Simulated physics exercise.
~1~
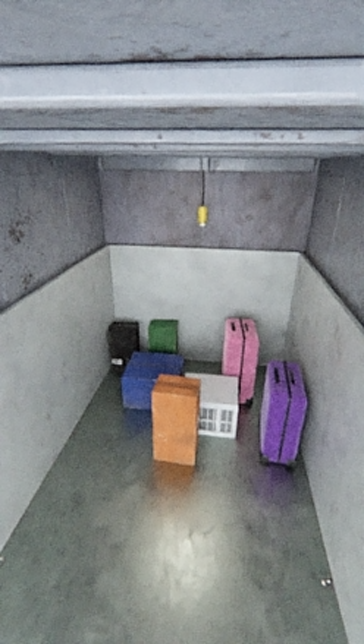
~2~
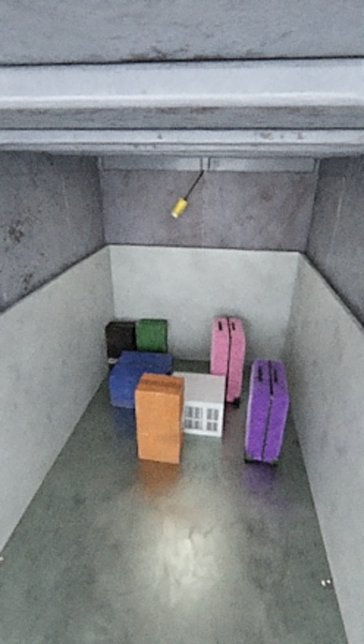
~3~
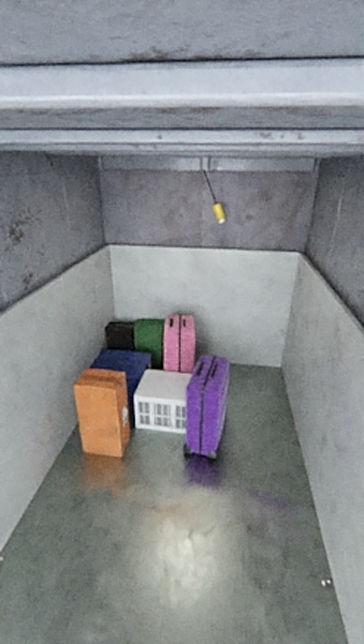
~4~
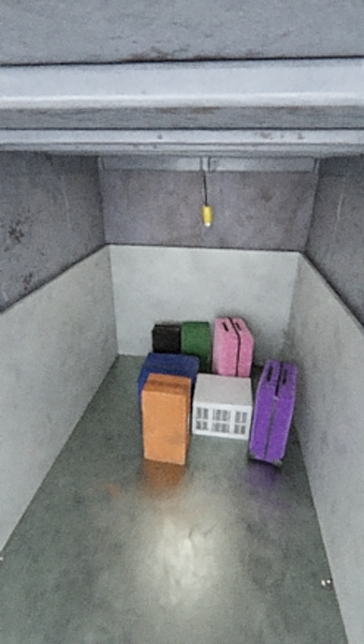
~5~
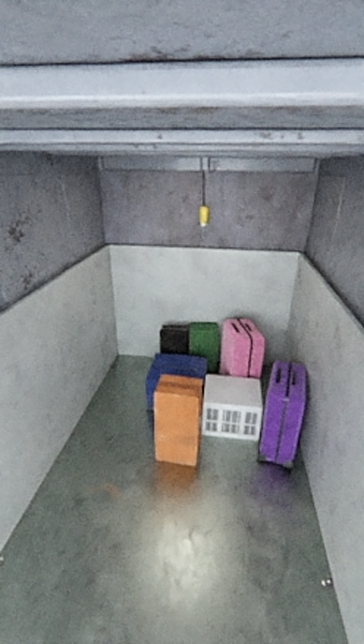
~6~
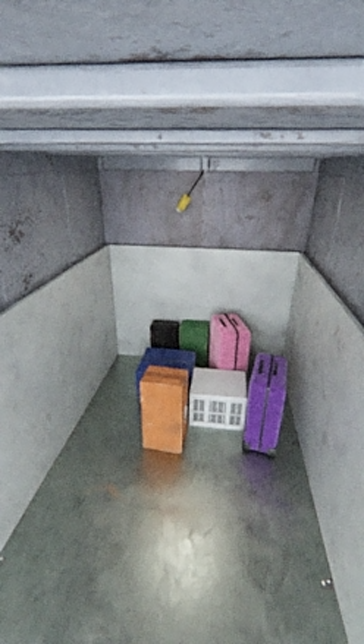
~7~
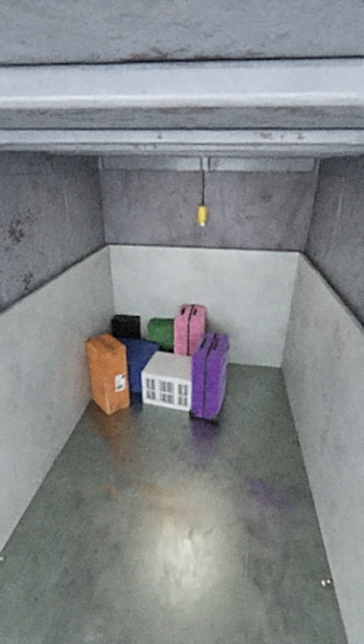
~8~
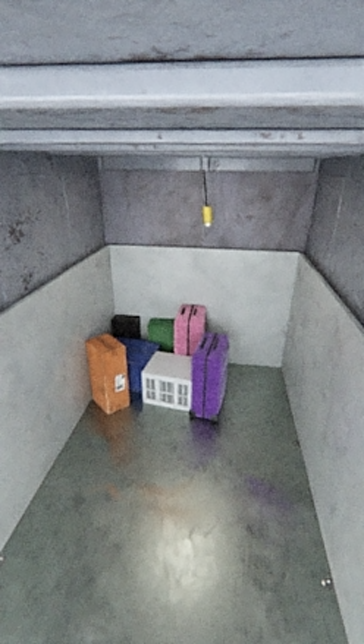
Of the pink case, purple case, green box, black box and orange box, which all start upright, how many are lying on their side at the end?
None of them are lying on their side at the end.
